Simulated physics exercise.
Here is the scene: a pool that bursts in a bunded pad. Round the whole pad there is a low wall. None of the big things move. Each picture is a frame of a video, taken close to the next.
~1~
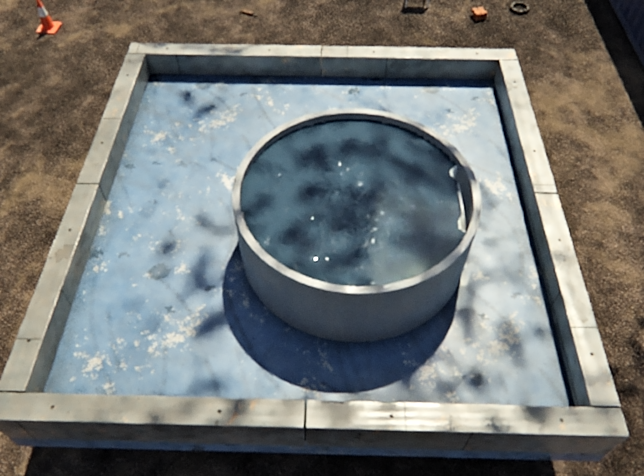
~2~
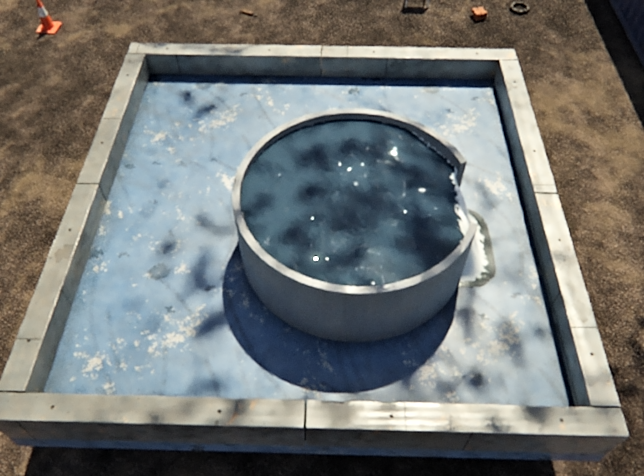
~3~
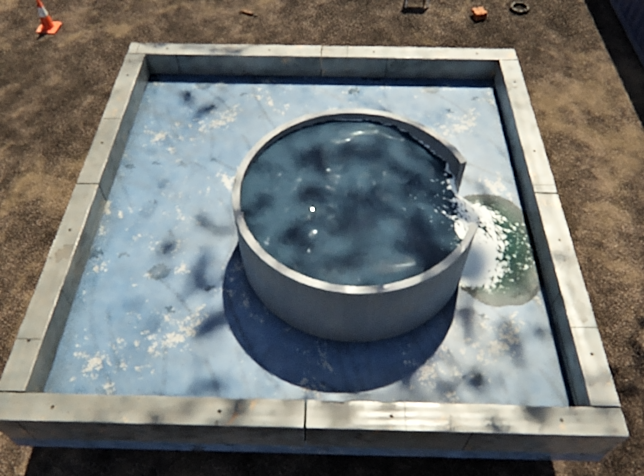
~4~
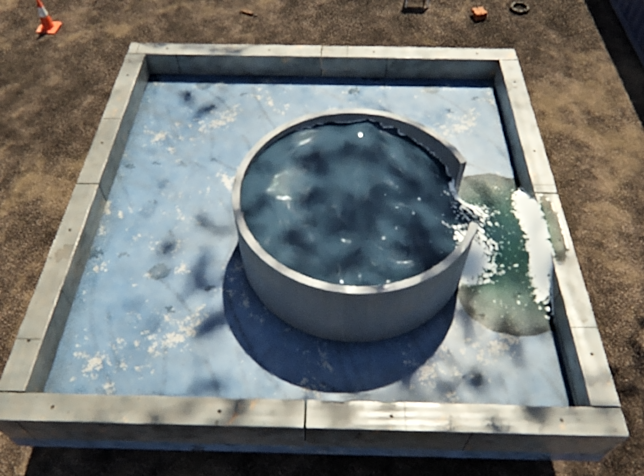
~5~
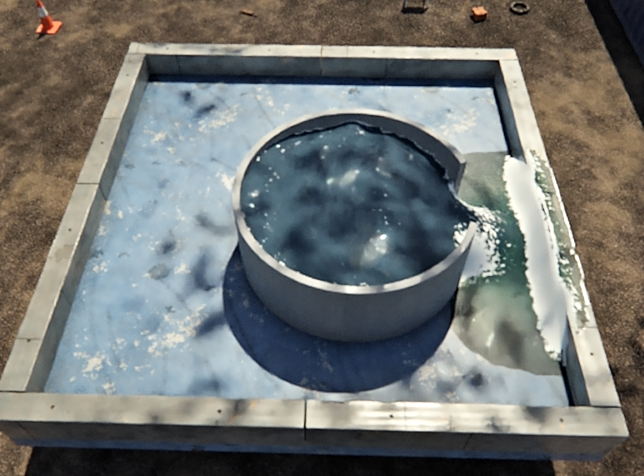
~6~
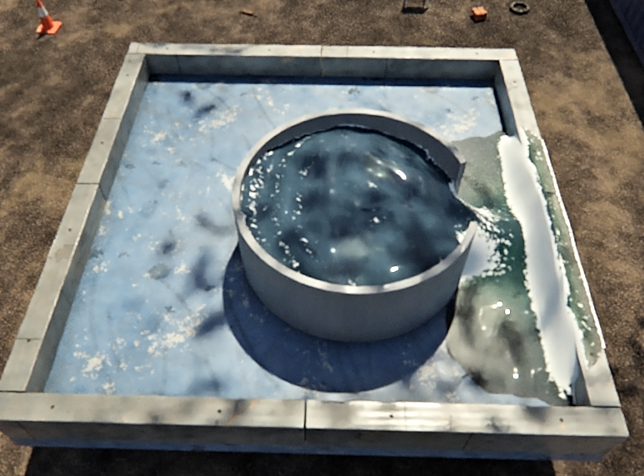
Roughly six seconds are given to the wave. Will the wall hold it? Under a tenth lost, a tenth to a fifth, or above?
Seems the part that spills out comes in below a tenth.
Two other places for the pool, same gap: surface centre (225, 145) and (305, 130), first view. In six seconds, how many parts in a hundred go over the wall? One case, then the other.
2 %, then 4 %.
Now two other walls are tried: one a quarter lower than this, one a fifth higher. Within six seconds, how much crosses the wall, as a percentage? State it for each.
The first case gives roughly 20 in a hundred and the second roughly 4 in a hundred.
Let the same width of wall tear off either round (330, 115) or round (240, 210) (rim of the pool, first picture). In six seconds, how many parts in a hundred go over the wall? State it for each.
About 2% and 4%.
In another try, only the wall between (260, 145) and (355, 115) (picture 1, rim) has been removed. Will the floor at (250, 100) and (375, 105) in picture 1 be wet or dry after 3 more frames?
First point swamped, second point swamped.
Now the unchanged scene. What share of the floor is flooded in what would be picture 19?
60 %.
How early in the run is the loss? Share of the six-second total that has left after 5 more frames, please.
Near 25 in a hundred, I reckon.
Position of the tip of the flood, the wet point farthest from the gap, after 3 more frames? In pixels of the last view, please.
Close to (489, 86).
A moment on, water covers 20 % of the floor; the low wall has let 1 % over.
Next, water covers 25 % of the floor; the low wall has let 2 % over.
Then, water covers 50 % of the floor; the low wall has let 6 % over.
Later, water covers 75 % of the floor; the low wall has let 7 % over.
In the end, water covers 80 % of the floor; the low wall has let 7 % over.
